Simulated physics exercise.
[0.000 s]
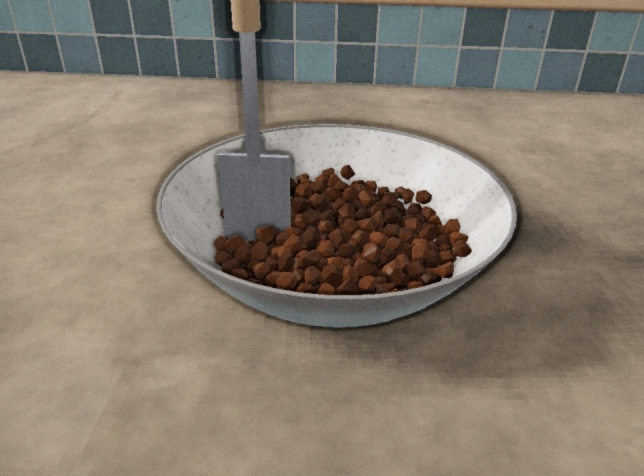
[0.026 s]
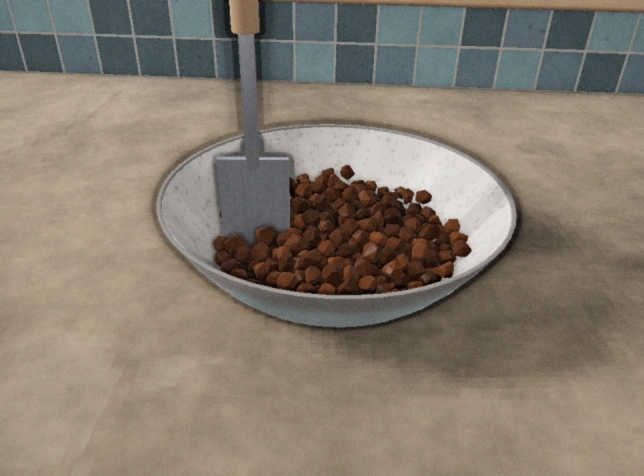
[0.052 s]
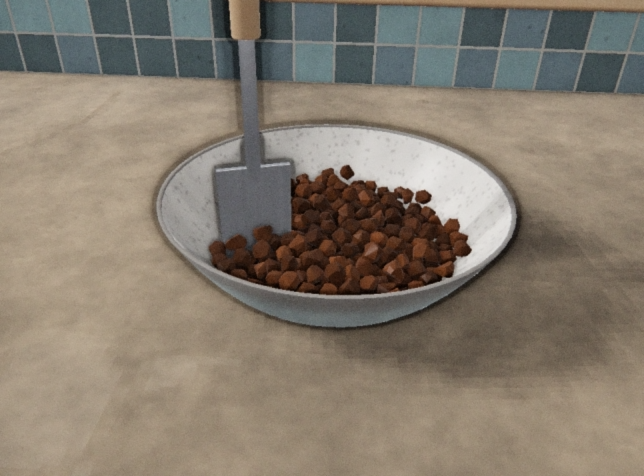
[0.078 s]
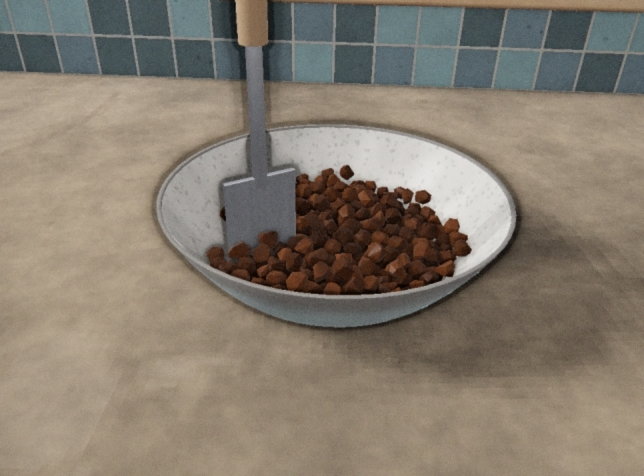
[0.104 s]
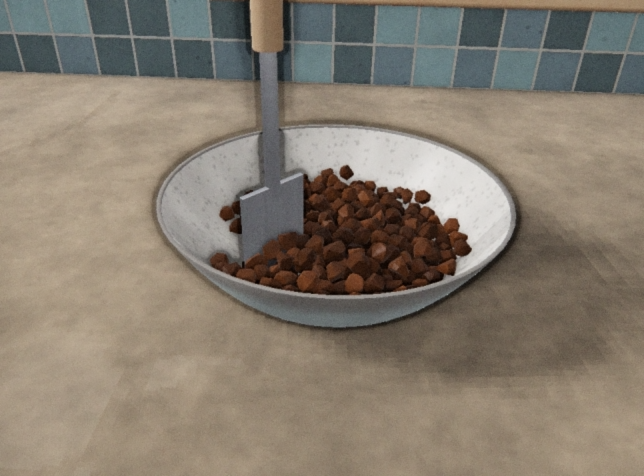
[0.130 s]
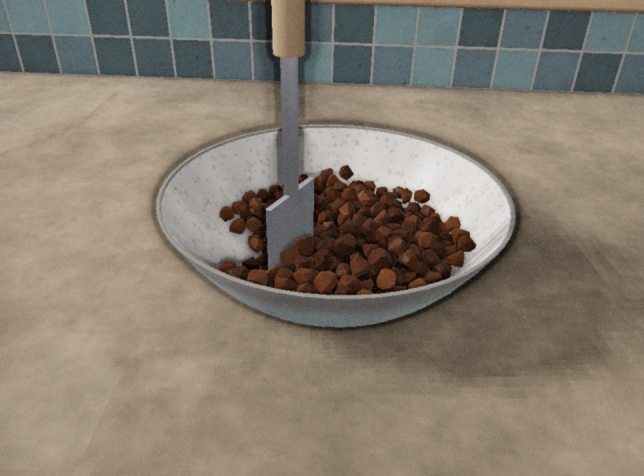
In the video, a spatula with a wooden handle stands upright in a speckled white bowl of brown pellets, barely moving at first, then sweeps rightward through them while its blade turns, pushing some pellets along and parting the pile.
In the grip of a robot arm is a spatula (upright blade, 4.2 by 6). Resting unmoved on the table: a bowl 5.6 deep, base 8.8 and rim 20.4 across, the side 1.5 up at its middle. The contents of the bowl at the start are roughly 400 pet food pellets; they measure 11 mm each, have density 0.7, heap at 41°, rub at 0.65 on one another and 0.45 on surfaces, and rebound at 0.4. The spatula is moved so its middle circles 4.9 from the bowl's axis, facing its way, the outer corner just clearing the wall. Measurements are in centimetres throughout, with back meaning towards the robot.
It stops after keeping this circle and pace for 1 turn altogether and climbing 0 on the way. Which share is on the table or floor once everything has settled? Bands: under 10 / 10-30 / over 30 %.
10-30 %.
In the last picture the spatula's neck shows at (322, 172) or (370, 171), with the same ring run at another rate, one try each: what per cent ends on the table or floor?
Around 30 and 40 percent, in that order.
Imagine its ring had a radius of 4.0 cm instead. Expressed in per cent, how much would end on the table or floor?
Then about 10 per cent.
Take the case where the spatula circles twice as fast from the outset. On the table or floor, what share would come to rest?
I'd expect about 45 %.
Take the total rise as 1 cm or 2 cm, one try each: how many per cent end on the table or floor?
Near 10 in a hundred, then 10 in a hundred.
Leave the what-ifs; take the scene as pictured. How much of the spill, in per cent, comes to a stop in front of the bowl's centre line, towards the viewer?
30 per cent, roughly.
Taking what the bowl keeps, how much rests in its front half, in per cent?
Estimate: Some 65 %.
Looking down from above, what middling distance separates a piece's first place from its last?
Level distance: About 8 cm.
After 0.33 s, 177° round, highest piece 8 above the table; 390 in the bowl, 8 in flight or on the tool.
After 0.53 s, 291° round, highest piece 8 above the table; 362 in the bowl, 28 on the table or floor, 8 in flight or on the tool.
After 0.82 s, 0° round, highest piece 6 above the table; 340 in the bowl, 58 on the table or floor.
After 1.52 s, 0° round, highest piece 6 above the table; 340 in the bowl, 58 on the table or floor.
In the end, 340 in the bowl, 58 on the table or floor. That is 15 % on the table or floor.
